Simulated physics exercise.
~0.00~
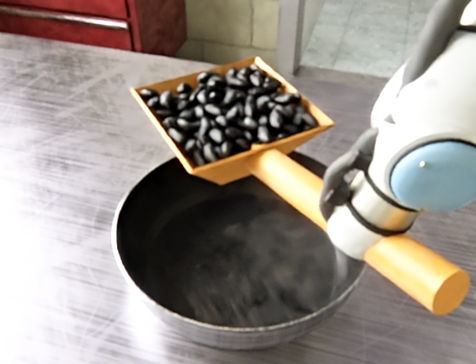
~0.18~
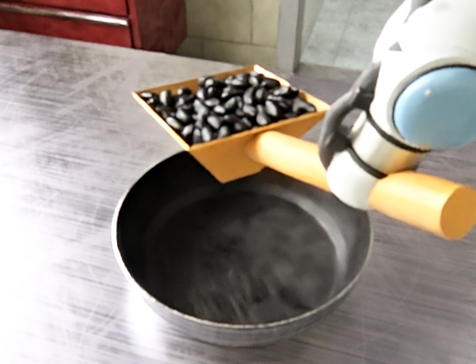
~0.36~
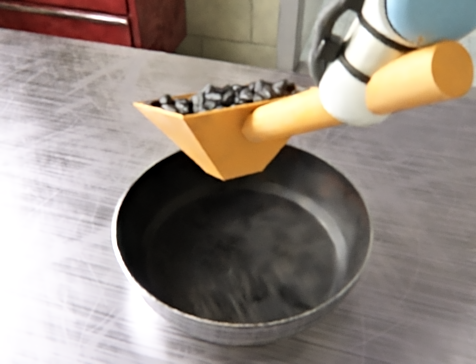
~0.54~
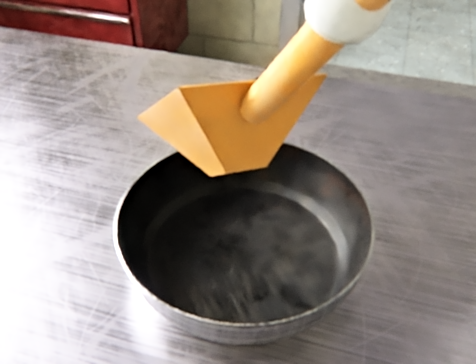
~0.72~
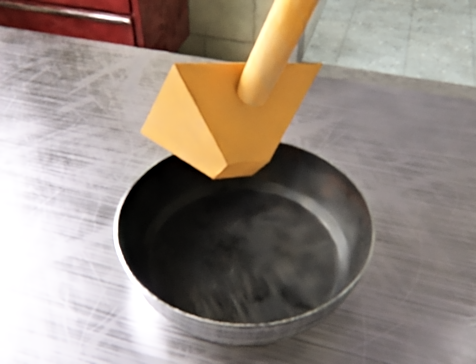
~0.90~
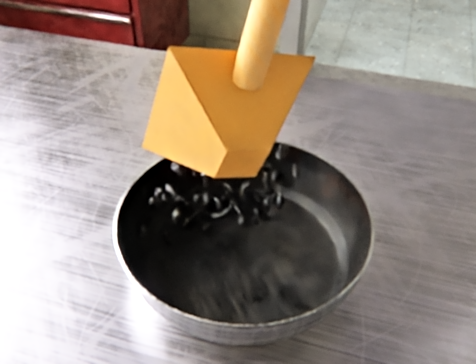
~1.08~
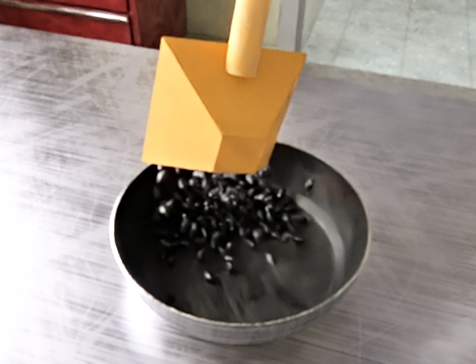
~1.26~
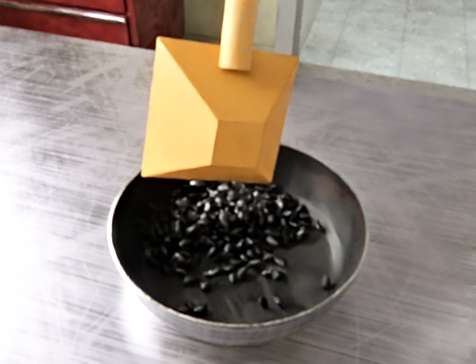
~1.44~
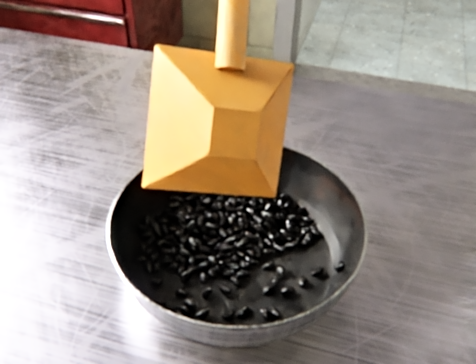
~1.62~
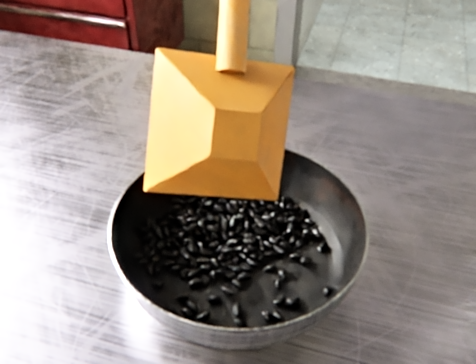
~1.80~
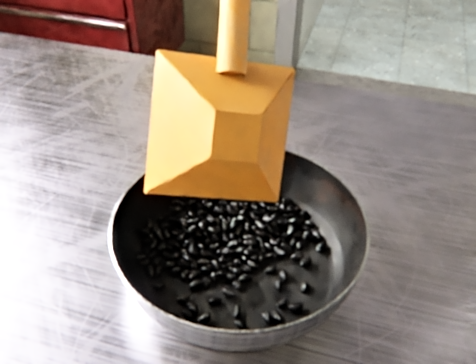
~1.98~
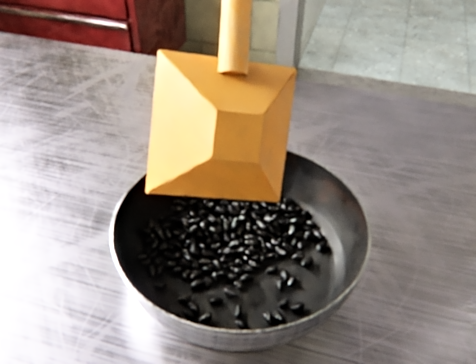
An orange scoop held by a robotic arm tips, dropping black beans into a dark pan.
